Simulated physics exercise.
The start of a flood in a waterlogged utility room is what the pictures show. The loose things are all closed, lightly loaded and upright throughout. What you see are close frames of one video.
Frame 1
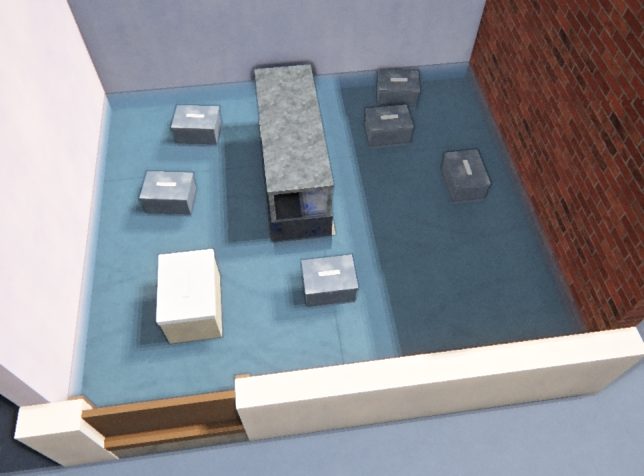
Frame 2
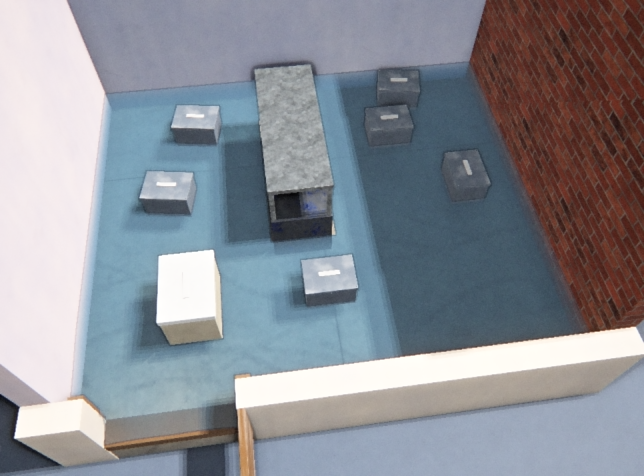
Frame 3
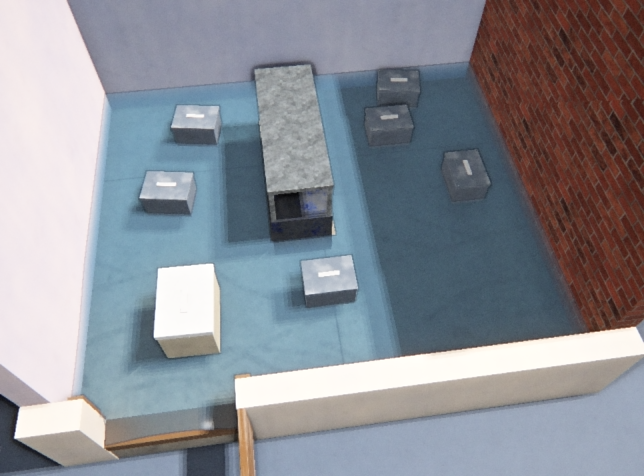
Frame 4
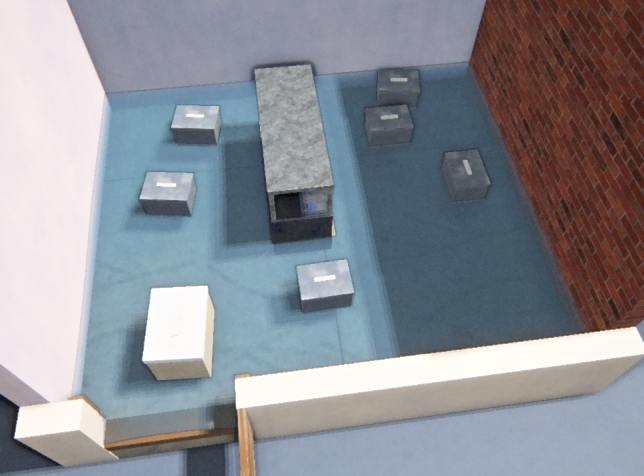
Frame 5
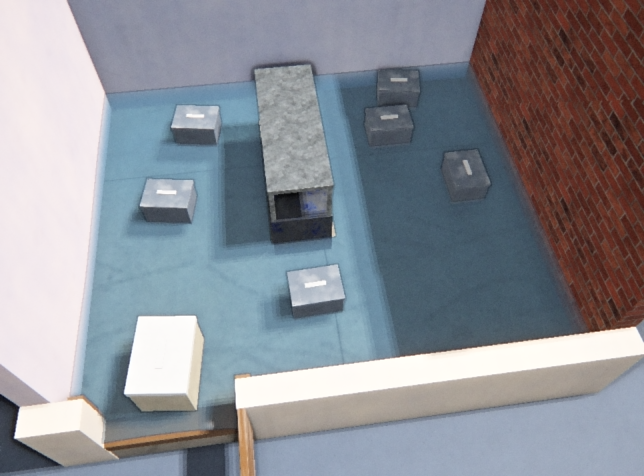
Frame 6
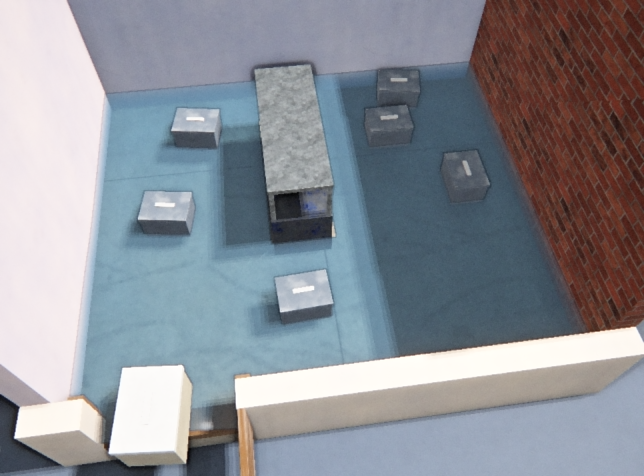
A white chest floats through the water to the open doorway as gray boxes drift slightly.
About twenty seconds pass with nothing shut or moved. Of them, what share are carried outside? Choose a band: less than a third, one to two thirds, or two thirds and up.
One to two thirds.
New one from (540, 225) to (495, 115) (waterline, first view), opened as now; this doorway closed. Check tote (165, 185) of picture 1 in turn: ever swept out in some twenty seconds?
The outcome for it is not removed.
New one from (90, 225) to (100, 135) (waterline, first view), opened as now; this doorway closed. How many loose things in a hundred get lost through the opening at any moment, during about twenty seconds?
70 per cent.
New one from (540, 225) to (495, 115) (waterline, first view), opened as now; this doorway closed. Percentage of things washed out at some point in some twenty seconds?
Roughly 90 per cent.
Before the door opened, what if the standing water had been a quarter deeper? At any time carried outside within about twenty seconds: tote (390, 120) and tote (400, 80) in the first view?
First does not get out, second does not get out.
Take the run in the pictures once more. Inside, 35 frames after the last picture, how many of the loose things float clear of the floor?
The total here is 3.
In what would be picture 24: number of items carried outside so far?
By my count it is 3.
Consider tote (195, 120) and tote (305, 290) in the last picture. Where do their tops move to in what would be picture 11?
Look for them close to (189, 153) and (207, 349).
A moment on, 1 of 7 are out; 6 afloat.
Next, 3 of 7 are out; 4 afloat.
Later, 4 of 7 are out; 3 afloat.
In the end, 4 of 7 are out; 3 afloat.
